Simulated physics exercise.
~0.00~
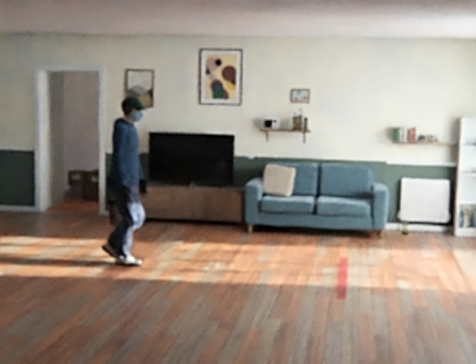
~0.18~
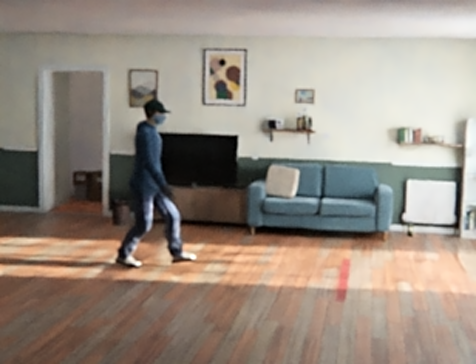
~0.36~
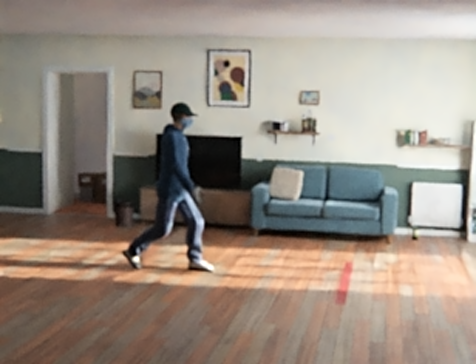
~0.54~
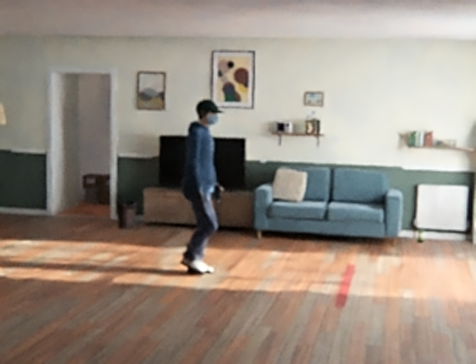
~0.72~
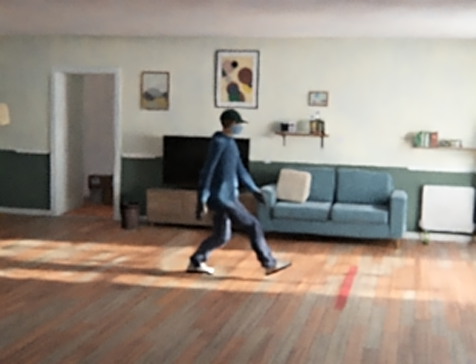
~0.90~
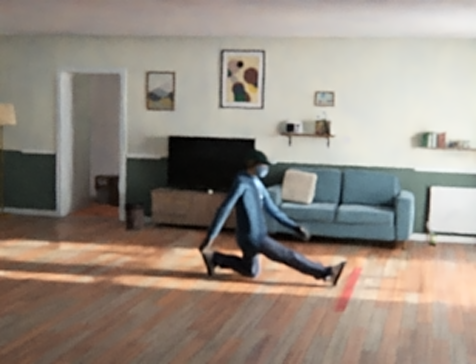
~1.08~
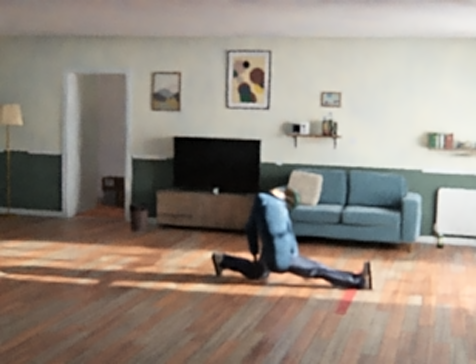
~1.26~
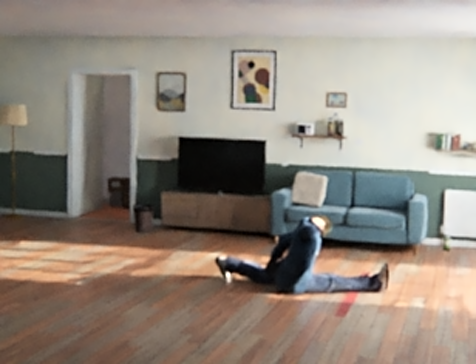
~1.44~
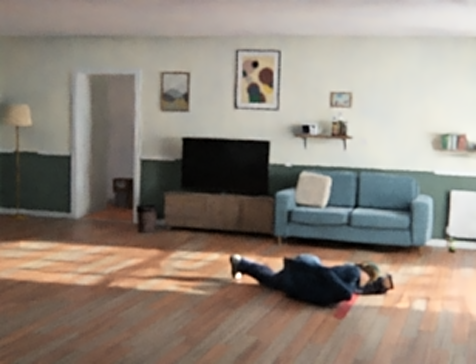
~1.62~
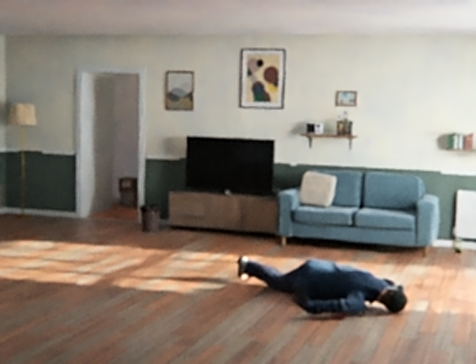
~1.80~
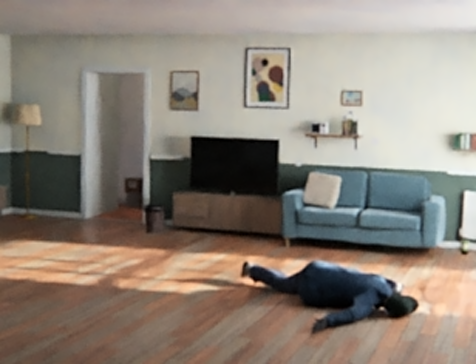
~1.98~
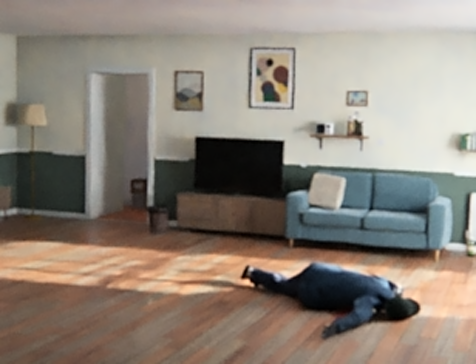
In a sunlit living room with a blue sofa, a television and a wooden floor, a person in a dark cap and blue jacket walks from left to right toward a strip of red tape. The view drifts slightly sideways as the person takes a long stride and sinks low, legs spreading wide apart near the tape. The torso folds forward over the outstretched leg, then drops to the floor. The person ends lying stretched out and still, head and chest beyond the tape and hips short of it, with one arm out on the boards.
